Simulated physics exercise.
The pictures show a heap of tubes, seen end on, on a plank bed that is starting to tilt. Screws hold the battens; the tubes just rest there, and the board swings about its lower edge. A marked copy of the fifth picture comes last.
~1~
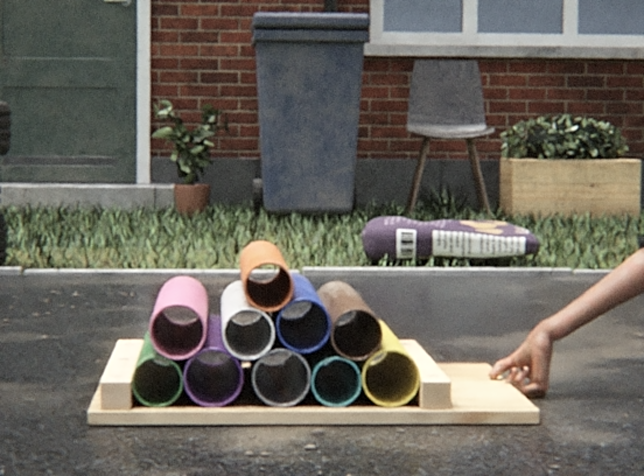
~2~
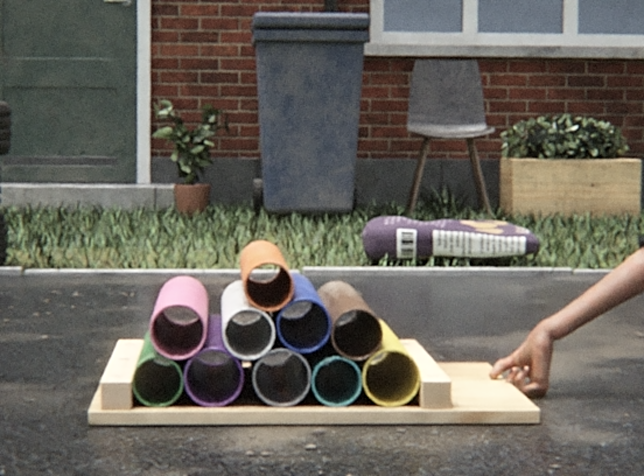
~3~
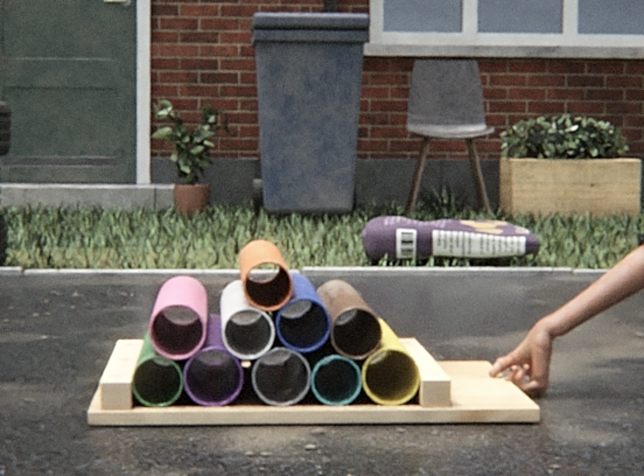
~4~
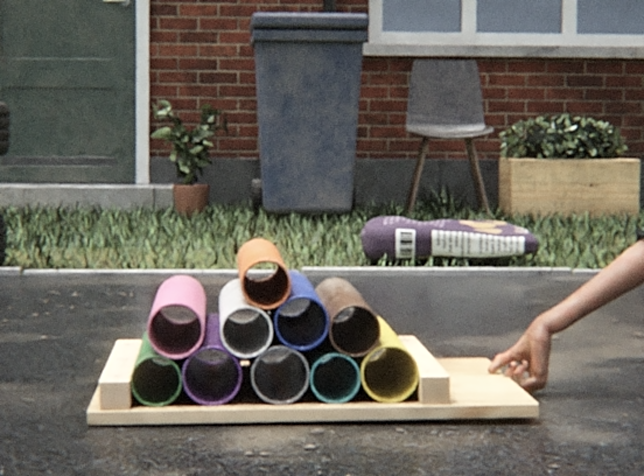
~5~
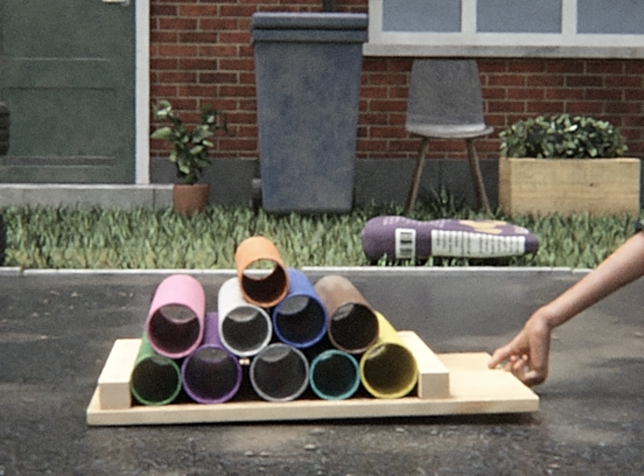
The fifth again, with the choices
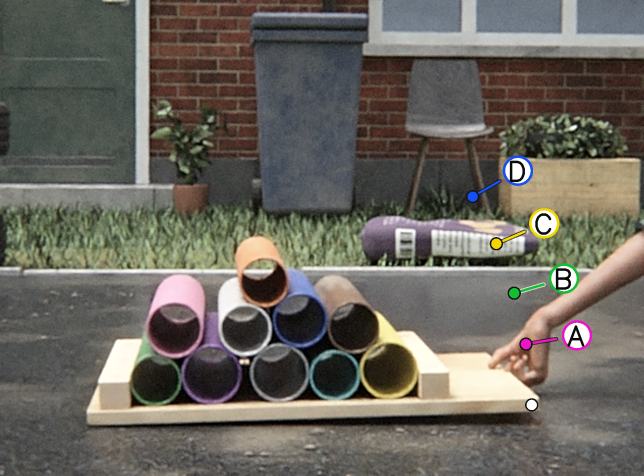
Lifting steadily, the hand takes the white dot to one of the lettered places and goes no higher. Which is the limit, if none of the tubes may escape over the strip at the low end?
Raise it to B.
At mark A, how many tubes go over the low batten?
At A the number is none.
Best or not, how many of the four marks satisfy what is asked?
Two of the four.
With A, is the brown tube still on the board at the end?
Yes.
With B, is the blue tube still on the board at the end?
Yes.
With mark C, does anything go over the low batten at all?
Yes, at C.
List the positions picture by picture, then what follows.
In the first picture, grey tube (282, 378); turquoise tube (336, 382); yellow tube (391, 378).
In the second picture, yellow tube (392, 378); white tube (249, 334).
In the third picture, board (307, 378); yellow tube (391, 377); blue tube (303, 325).
In the fourth picture, board (306, 376); green tube (156, 381); purple tube (212, 376).
In the fifth picture, board (306, 373); green tube (156, 380); purple tube (211, 375).
On the marked copy, A at (526, 344); B at (514, 293); C at (496, 244); D at (472, 196); the white dot at (531, 405).
Taking B. A third of the way, board at 13°.
Two thirds of the way, board at 16°.
When it is over, board at 16°, none over the low batten.
As for the rest, A none over the low batten; C one over the low batten (pink); D five over the low batten.
